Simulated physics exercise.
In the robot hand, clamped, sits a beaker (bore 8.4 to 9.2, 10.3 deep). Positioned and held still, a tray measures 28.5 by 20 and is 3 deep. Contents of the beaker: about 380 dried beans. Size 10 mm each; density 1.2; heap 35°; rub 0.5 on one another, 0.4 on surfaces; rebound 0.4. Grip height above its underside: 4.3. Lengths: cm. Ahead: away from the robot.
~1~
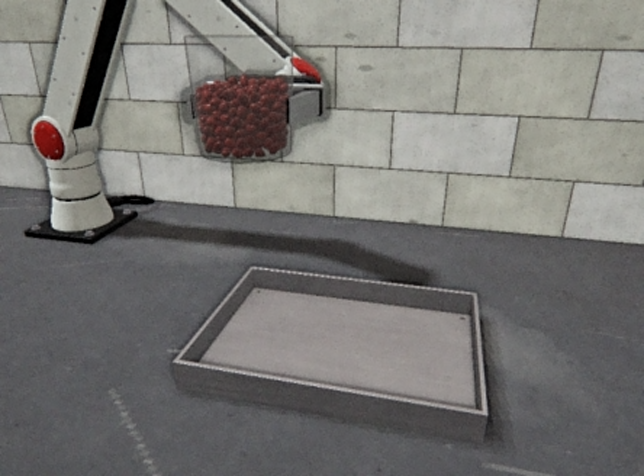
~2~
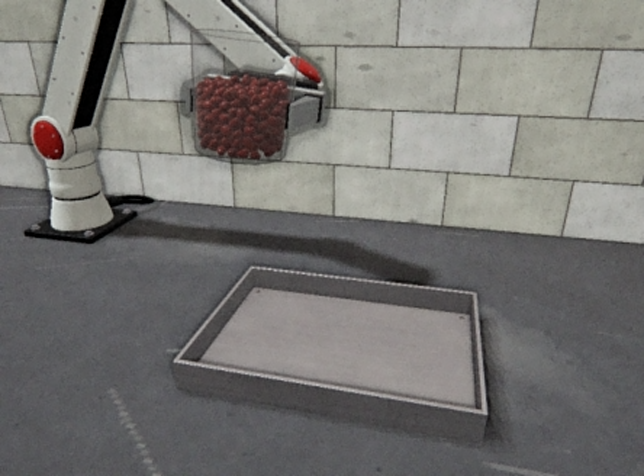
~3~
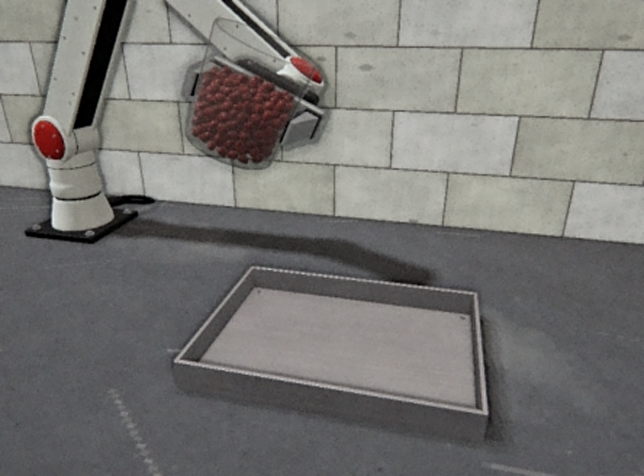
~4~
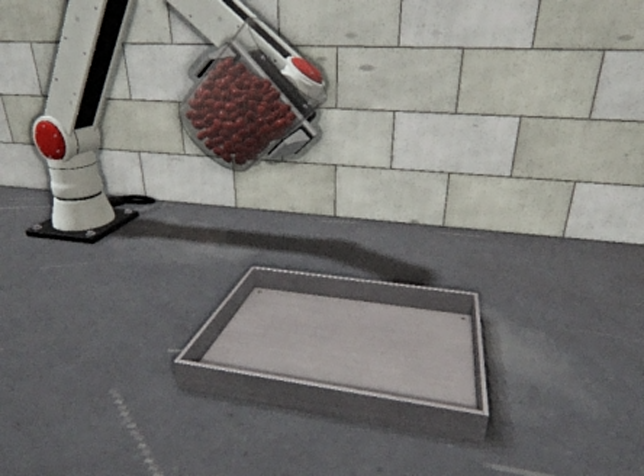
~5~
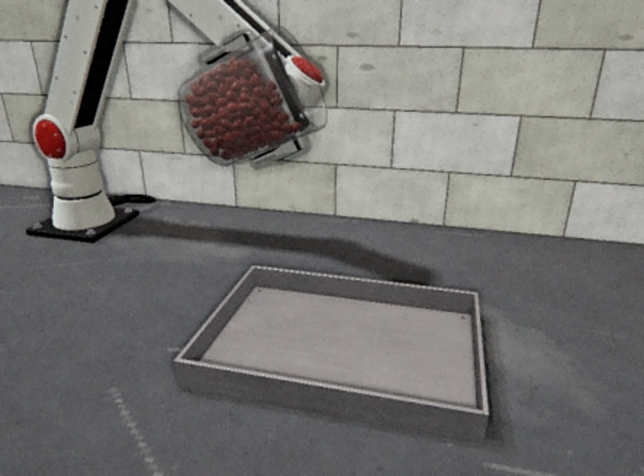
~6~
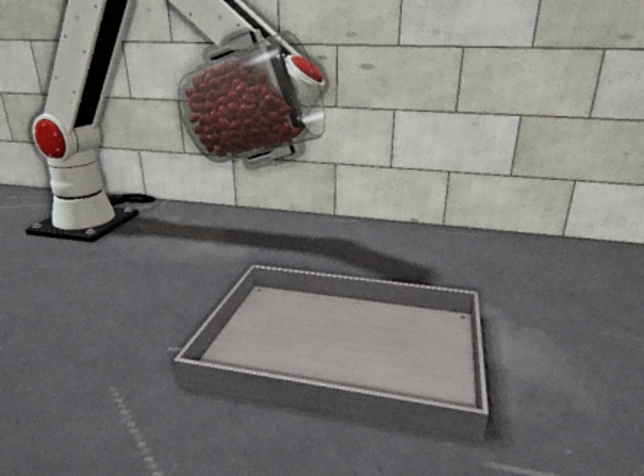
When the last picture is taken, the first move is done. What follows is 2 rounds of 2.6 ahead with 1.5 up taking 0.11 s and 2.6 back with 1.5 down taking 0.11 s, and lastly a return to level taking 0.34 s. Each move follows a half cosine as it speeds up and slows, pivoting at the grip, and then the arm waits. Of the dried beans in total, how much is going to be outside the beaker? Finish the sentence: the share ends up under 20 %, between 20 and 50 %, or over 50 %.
The share ends up between 20 and 50 %.
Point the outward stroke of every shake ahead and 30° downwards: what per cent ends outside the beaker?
Close to 5 in a hundred.
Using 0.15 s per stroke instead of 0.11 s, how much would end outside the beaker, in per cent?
I'd expect close to 5 per cent then.
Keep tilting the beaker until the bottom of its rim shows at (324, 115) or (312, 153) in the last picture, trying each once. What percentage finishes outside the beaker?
Near 10 and 60 in a hundred.
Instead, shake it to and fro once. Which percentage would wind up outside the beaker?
Roughly 10 in a hundred.
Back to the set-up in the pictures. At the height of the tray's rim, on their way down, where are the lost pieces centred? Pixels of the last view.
Centre: About (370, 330).
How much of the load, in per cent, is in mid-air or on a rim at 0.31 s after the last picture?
Around 9 per cent of the load.
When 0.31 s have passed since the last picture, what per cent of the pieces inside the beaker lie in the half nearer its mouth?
Close to 45 in a hundred.
Then, 0.31 s after the last picture, tilted 71° forward, highest piece 29 above the table; 343 in the beaker, 32 in flight or on a rim.
Then, 0.62 s after the last picture, tilted 31° forward, highest piece 30 above the table; 269 in the beaker, 94 in the tray, 2 on the table or floor, 10 in flight or on a rim.
Then, 0.98 s after the last picture, level, highest piece 28 above the table; 269 in the beaker, 103 in the tray, 3 on the table or floor.
Then, 2.03 s after the last picture, level, highest piece 28 above the table; 269 in the beaker, 103 in the tray, 3 on the table or floor.
Final count, 269 in the beaker, 103 in the tray, 3 on the table or floor. That is 28 % outside the beaker.
